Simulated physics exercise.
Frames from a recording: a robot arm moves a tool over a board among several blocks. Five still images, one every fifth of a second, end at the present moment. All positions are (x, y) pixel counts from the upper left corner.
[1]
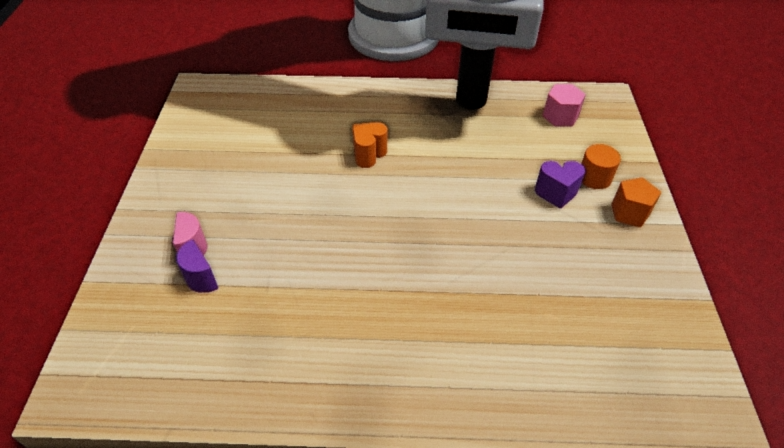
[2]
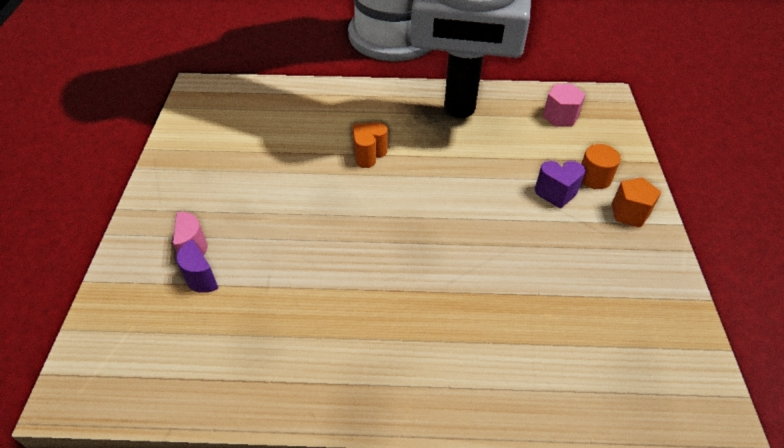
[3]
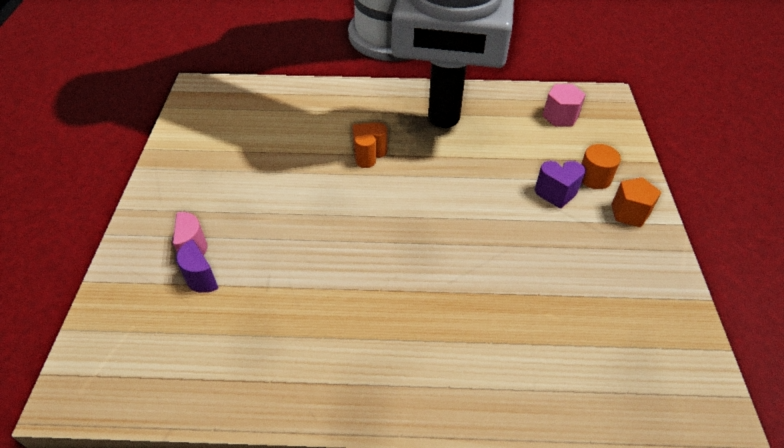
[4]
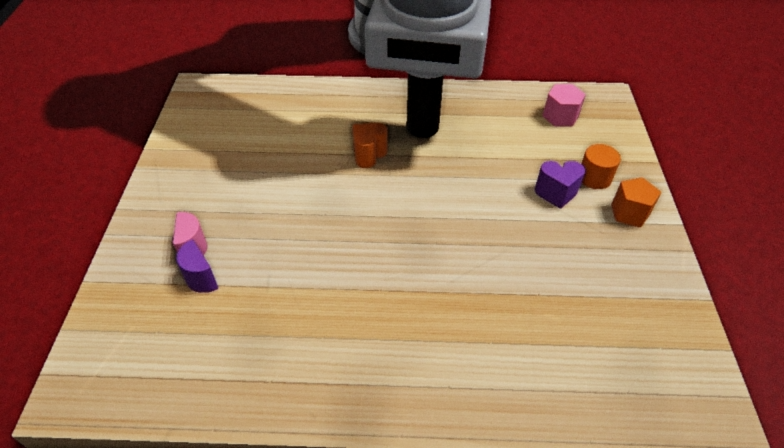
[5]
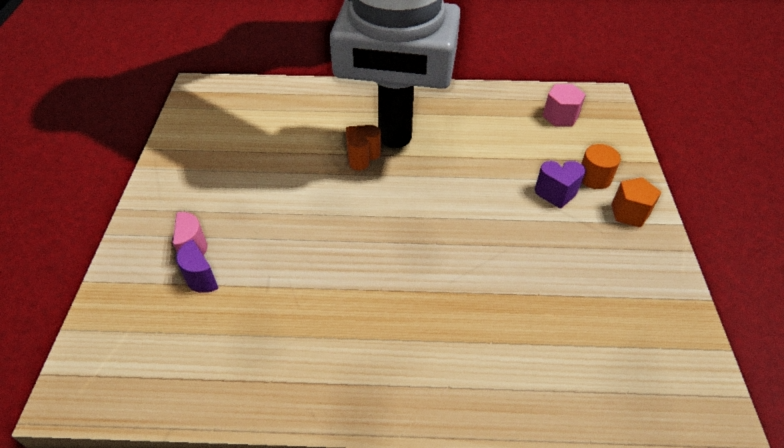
Robot arm moving a black tool left and slightly nearer across a wooden board, then nudging an orange heart block slightly left.
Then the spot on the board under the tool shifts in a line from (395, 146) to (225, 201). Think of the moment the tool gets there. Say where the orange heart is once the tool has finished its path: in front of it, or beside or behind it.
Ahead.
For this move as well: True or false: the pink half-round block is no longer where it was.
The statement is false.
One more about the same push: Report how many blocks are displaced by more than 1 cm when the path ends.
My best guess is that a single block moves over 1 cm.
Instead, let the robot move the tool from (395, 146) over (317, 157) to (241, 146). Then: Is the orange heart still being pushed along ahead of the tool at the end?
No, that is not what happens.
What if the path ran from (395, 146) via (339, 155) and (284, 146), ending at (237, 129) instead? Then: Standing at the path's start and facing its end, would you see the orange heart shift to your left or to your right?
Seen from start to end, it moves left.
The first path, step by step. One third of the way, tool (341, 156); orange heart (303, 152).
Two thirds of the way, tool (283, 174); orange heart (241, 170).
At the end, tool (222, 193); pink half-round block not moved; orange heart (176, 190).
